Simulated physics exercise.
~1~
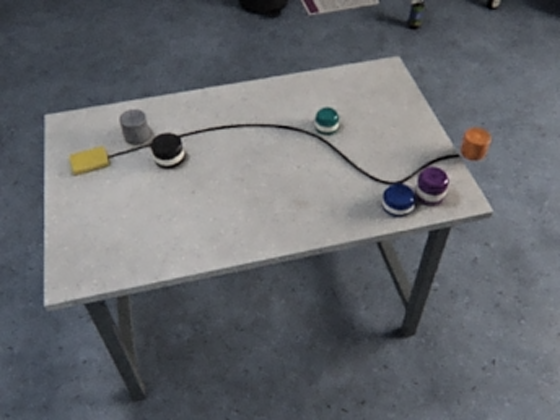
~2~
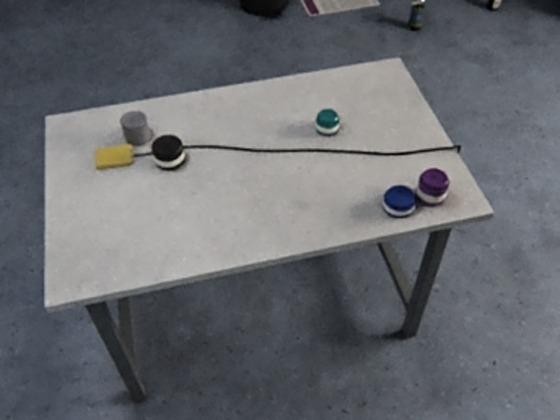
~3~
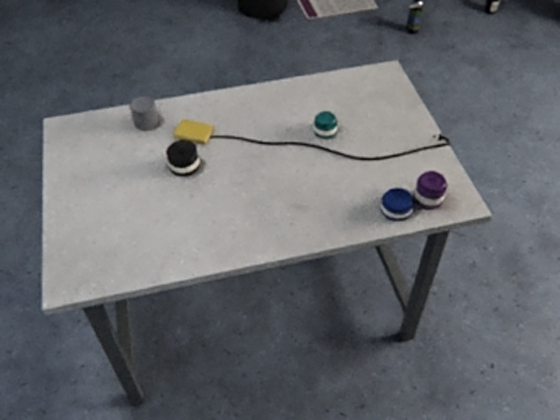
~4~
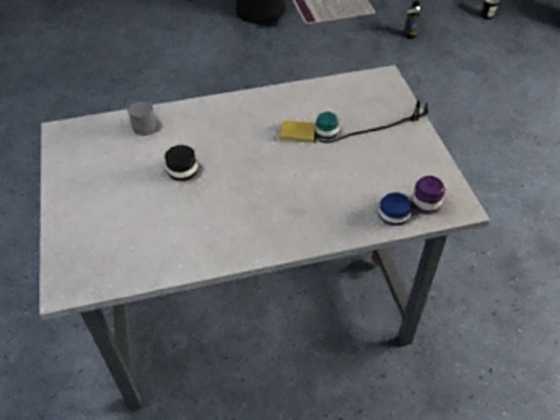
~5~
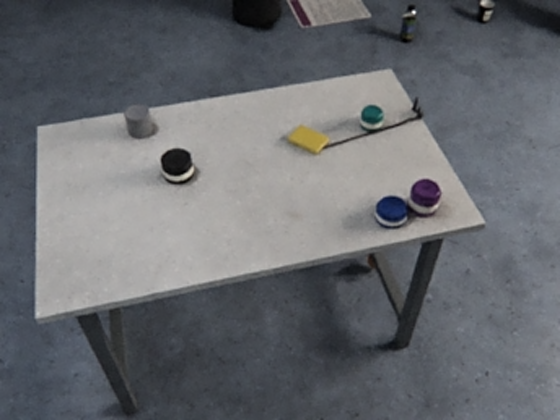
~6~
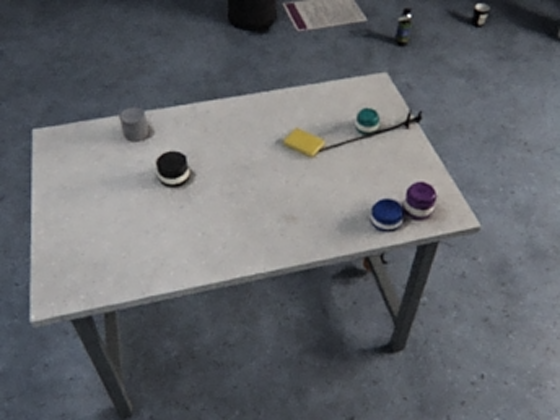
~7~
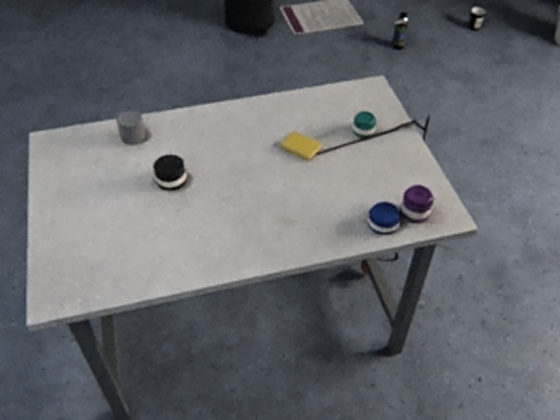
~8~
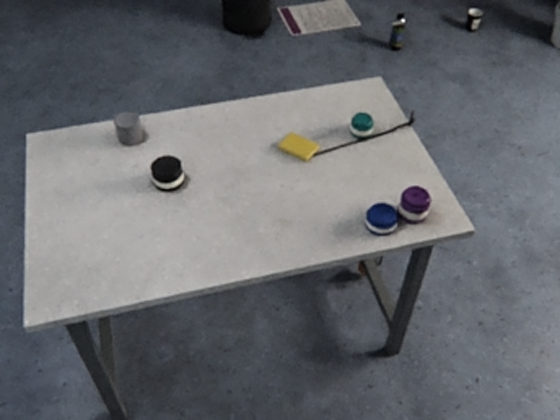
A pale table stands on a blue-grey floor, seen from above at an angle. A dark cable winds across it from a yellow block at the left to an orange tub at the right edge, passing grey, black and teal containers, with blue and purple jars near the right corner. The orange tub drops over the edge, and the cable pulls straighter. The yellow block slides right, nudging the grey and black pieces slightly, then reaches the teal jar and shifts it right. The block settles beside the teal jar, its cable trailing to the edge, while blue and purple stay put.
